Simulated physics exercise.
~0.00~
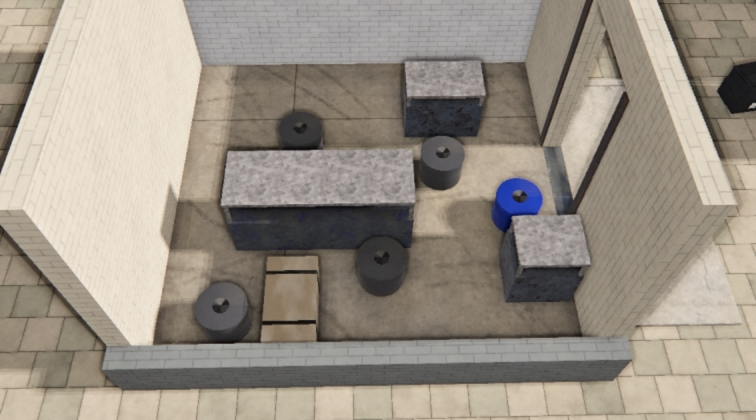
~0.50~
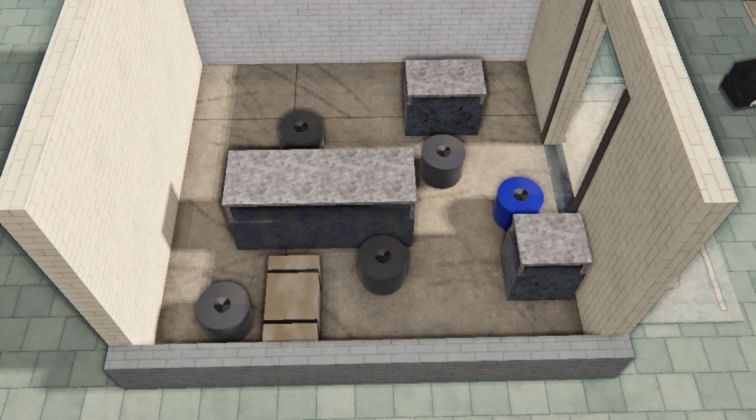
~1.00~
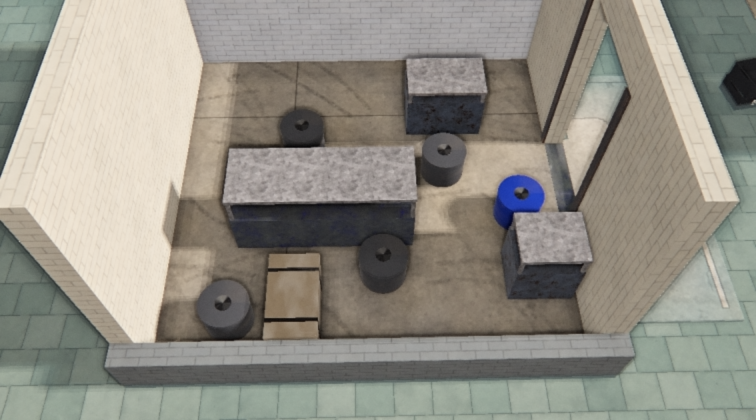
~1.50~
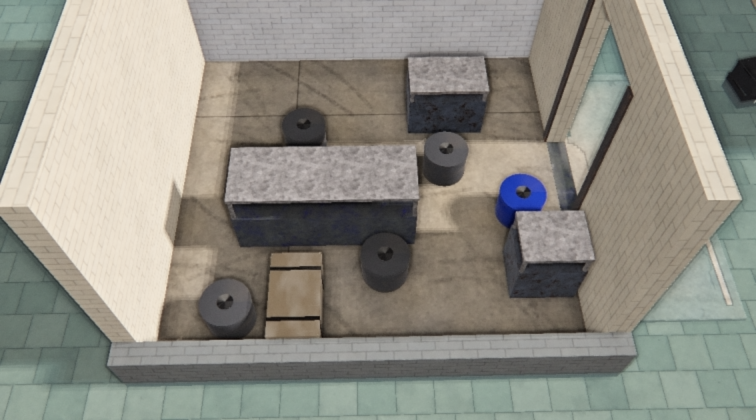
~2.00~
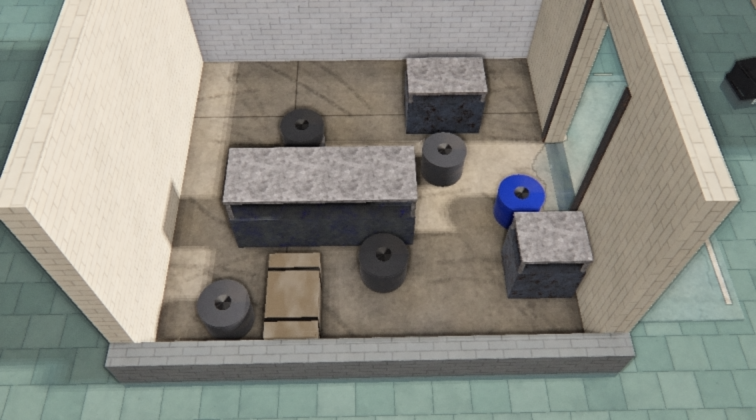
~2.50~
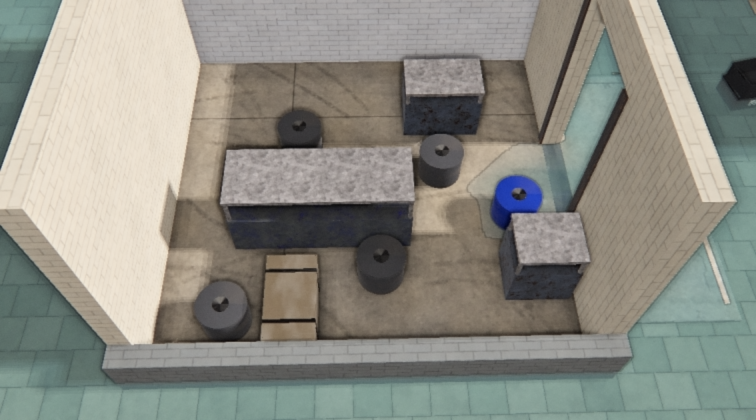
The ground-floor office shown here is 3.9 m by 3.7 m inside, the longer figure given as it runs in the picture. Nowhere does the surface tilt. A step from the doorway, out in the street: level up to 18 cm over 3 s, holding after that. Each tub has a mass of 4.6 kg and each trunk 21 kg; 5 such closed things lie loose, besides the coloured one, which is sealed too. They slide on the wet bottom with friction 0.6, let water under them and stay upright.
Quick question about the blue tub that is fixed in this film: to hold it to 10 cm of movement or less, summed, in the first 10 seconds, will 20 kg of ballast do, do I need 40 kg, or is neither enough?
You need 40 kg.
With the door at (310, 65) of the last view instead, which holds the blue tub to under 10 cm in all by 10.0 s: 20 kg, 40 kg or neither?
Moved there, the light choice works.
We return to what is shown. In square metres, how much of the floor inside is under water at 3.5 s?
Wet: Near 2.0 m2.
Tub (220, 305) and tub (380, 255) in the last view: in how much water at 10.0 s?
I'd put it at 7 cm and 5 cm respectively.
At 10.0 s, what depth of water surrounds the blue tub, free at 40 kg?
9 cm, roughly.
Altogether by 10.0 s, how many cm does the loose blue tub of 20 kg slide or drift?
Total path: Approx. 20 cm.
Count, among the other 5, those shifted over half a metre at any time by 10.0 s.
That comes to 2.
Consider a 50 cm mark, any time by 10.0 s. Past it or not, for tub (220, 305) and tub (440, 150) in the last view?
Respectively: Threshold not reached and threshold exceeded.
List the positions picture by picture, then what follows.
In the first picture, the blue tub at (520, 197), on the bottom; 0.0 m2 under water; 0 of 6 have shifted.
In the second picture, the blue tub at (521, 195), on the bottom; 0.0 m2 under water; 0 of 6 have shifted.
In the third picture, the blue tub at (521, 194) rests on the ground; water covers 0.0 m2; 0 of 6 have shifted.
In the fourth picture, the blue tub at (523, 192), on the bottom; 0.0 m2 under water; 0 of 6 have shifted.
In the fifth picture, the blue tub at (522, 193), on the bottom; 0.1 m2 under water; 0 of 6 have shifted.
In the sixth picture, the blue tub at (519, 194) rests on the ground; 0.5 m2 under water; 0 of 6 have shifted.
After 3.5 s the blue tub would be 0 cm from its start with 20 kg and 0 cm from its start with 40 kg; 6 cm of water round it then.
After 4.5 s the blue tub would be 22 cm from its start with 20 kg and 0 cm from its start with 40 kg; 8 cm of water round it then.
After 7.0 s the blue tub would be 24 cm from its start with 20 kg and 0 cm from its start with 40 kg; 8 cm of water round it then.
After 10.0 s the blue tub would be 24 cm from its start with 20 kg and 0 cm from its start with 40 kg; 9 cm of water round it then.
